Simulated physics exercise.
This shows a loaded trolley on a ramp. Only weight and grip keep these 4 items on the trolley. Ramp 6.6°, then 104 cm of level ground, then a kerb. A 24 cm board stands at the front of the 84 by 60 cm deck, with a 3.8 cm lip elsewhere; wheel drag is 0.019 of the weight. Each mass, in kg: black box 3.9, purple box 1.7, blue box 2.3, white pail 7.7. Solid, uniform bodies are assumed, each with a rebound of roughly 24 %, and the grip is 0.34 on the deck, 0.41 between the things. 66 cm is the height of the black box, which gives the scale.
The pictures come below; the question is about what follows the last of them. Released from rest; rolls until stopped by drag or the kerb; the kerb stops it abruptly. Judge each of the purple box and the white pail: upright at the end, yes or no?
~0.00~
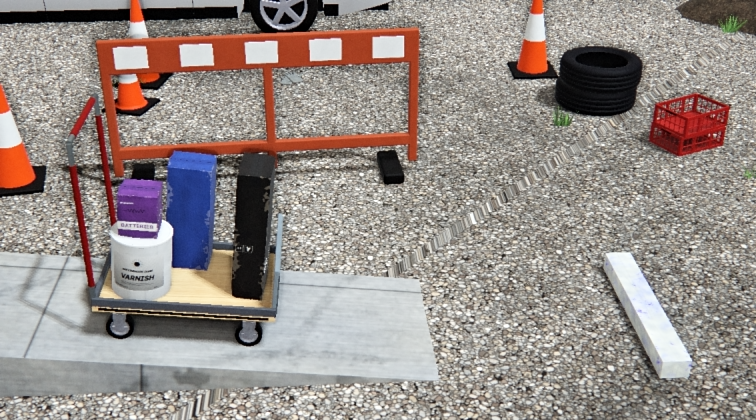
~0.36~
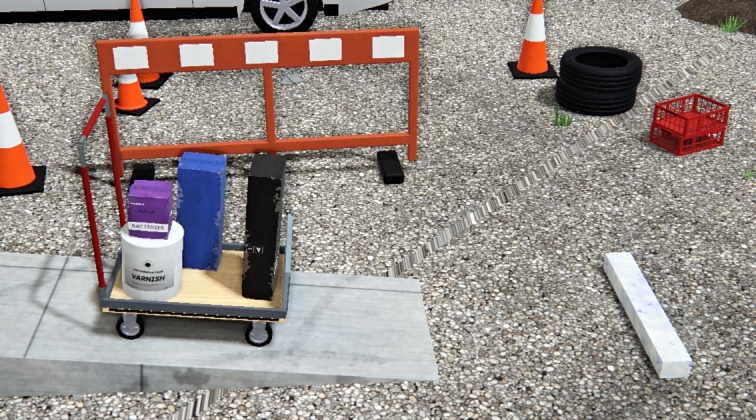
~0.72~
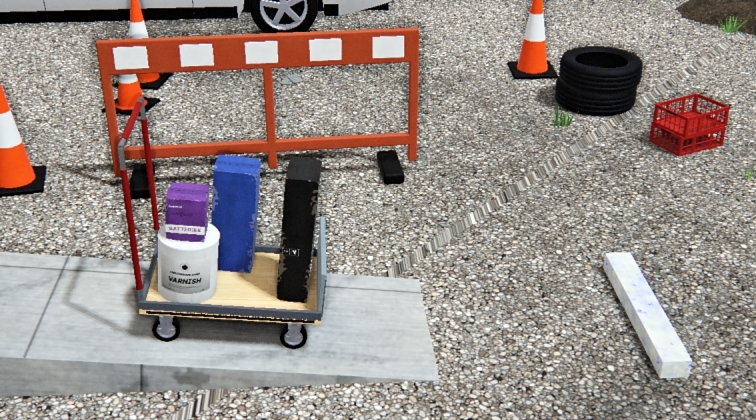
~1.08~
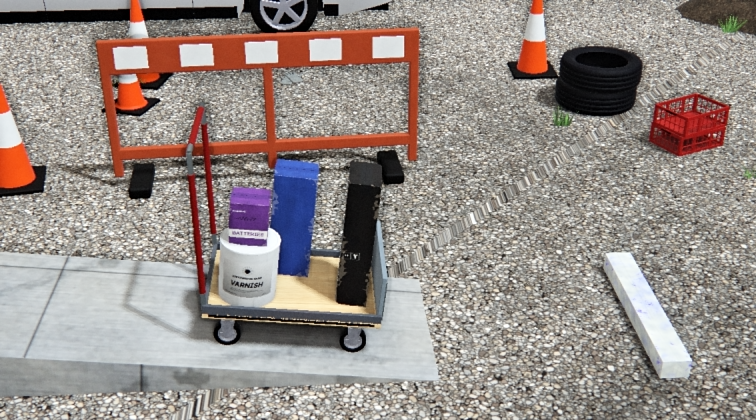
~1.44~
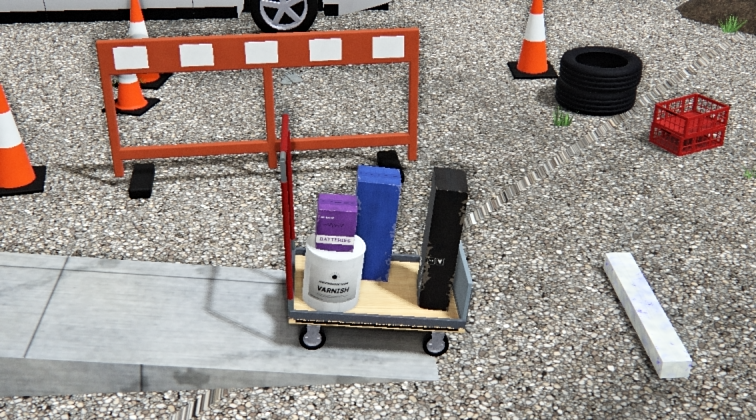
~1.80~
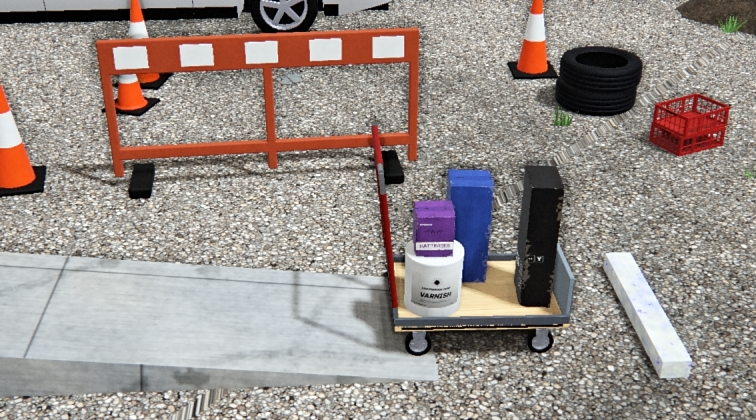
Purple box - yes; white pail - yes.
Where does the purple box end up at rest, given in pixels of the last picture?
Rest point: Near (588, 226).
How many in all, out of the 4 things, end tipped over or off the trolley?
It adds up to 0.
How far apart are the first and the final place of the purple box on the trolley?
Start to finish, roughly 28 cm.
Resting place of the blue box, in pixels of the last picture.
End point: Approx. (589, 224).
By 2.20 s, trolley at the kerb; purple box 8 cm from its spot near (546, 227); white pail 8 cm from its spot near (544, 275); black box rocked 5° off its seat.
By 2.30 s, trolley at the kerb; purple box 18 cm from its spot near (568, 226); white pail 17 cm from its spot near (563, 274); blue box rocked 4° off its seat.
By 2.40 s, trolley at the kerb; purple box 25 cm from its spot near (582, 226); white pail 23 cm from its spot near (575, 274); blue box rocked 6° off its seat.
By 2.70 s, trolley at the kerb; purple box 28 cm from its spot near (588, 226); white pail 26 cm from its spot near (580, 274); blue box rocked 3° off its seat.
When it is over (4.1 s), not toppled but over 10 cm from the start, purple box, blue box and white pail; black box within 10 cm of the start. End places, in pixels of the last picture, purple box near (588, 226), white pail near (580, 274).
